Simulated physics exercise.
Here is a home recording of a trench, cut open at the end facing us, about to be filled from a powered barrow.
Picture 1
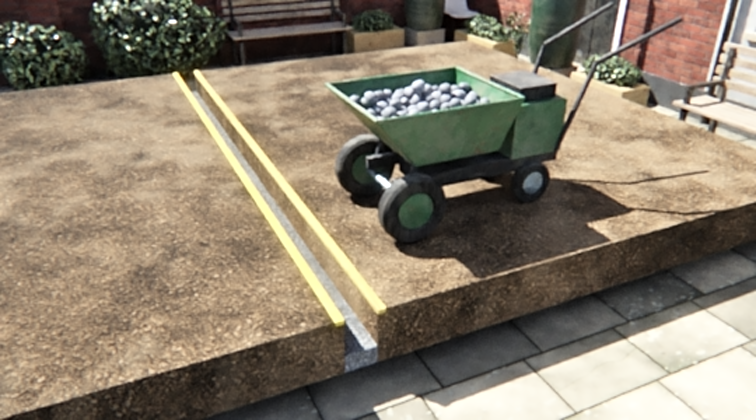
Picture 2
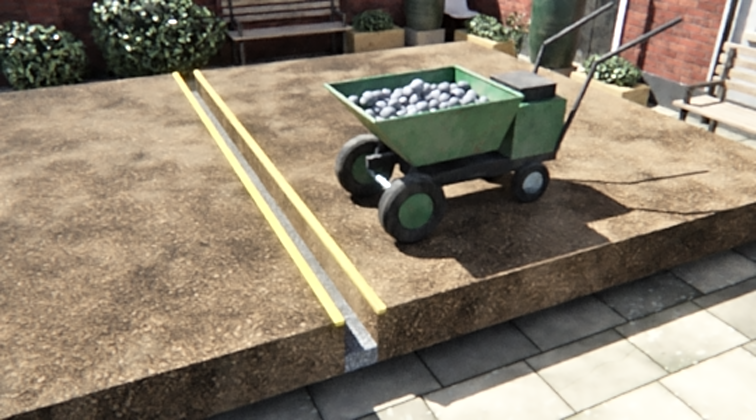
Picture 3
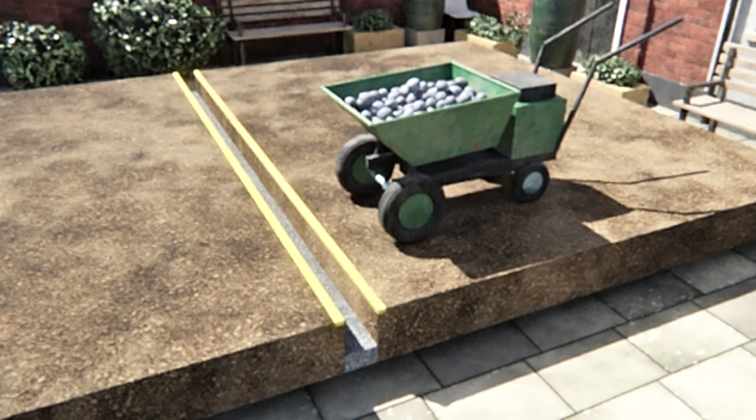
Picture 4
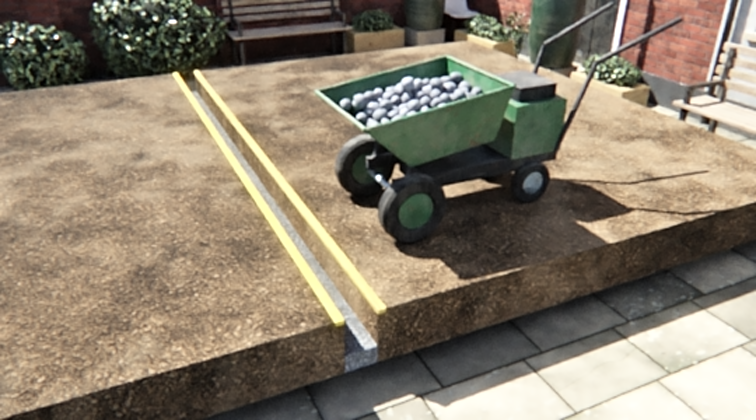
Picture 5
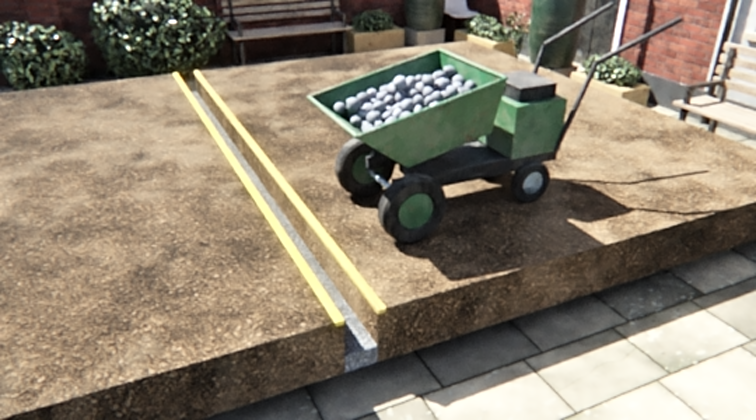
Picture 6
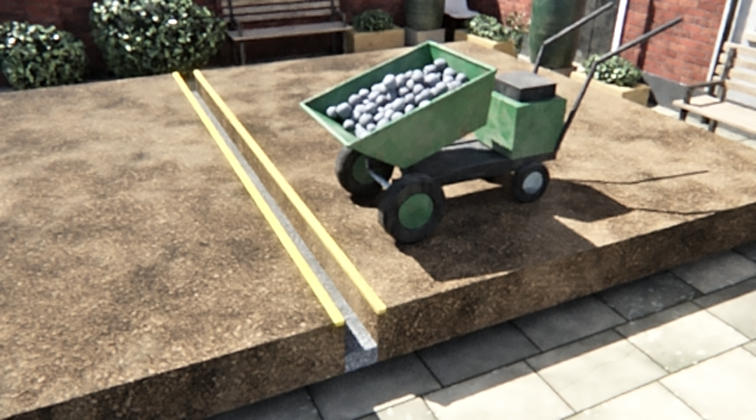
A green skip full of round grey cobbles, on a four-wheeled barrow with black handles, stands right of centre on a raised bed of brown soil, seen from above at an angle. Left of it, a narrow trench edged with two yellow strips runs back from the open near end, with paving in front and shrubs, benches and brick behind. The skip starts level, then its rear rises and its left lip lowers steadily to a clear tilt, the cobbles riding inside, while wheels and camera stay still.
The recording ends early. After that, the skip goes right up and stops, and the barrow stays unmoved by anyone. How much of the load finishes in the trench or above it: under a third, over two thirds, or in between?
Seems like the amount in the trench is lower than a third of the load.
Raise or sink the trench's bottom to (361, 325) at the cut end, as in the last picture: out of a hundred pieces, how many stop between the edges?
Estimate: Approx. 10 in a hundred.
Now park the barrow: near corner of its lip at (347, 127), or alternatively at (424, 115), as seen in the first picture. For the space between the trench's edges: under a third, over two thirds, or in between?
So the first position comes out as below one third, the second as one to two thirds.
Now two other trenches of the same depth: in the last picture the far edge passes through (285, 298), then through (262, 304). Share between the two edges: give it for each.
In order, some 70 and some 100 percent.
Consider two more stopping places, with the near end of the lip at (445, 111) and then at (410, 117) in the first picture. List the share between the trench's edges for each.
Roughly 30 per cent at the first spot and 40 per cent at the second.
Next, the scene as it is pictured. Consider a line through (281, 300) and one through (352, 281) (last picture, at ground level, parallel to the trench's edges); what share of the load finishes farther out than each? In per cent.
Result, first then second: 40 %, 70 %.
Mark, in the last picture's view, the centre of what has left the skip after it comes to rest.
Centre at rest: Close to (247, 244).
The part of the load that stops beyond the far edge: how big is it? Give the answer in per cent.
I'd say near 60 per cent, give or take.
Shortly afterwards, skip tipped steeply; the whole lot in the skip.
Next, skip tipped right over; near two thirds in the skip; only a few in or heaped over the trench; near a quarter beyond it; only a few falling.
Some moments later, skip tipped right over; near a third in the skip; a little in or heaped over the trench; near two thirds beyond it.
In the end, skip tipped right over; near a third in the skip; a little in or heaped over the trench; near two thirds beyond it.
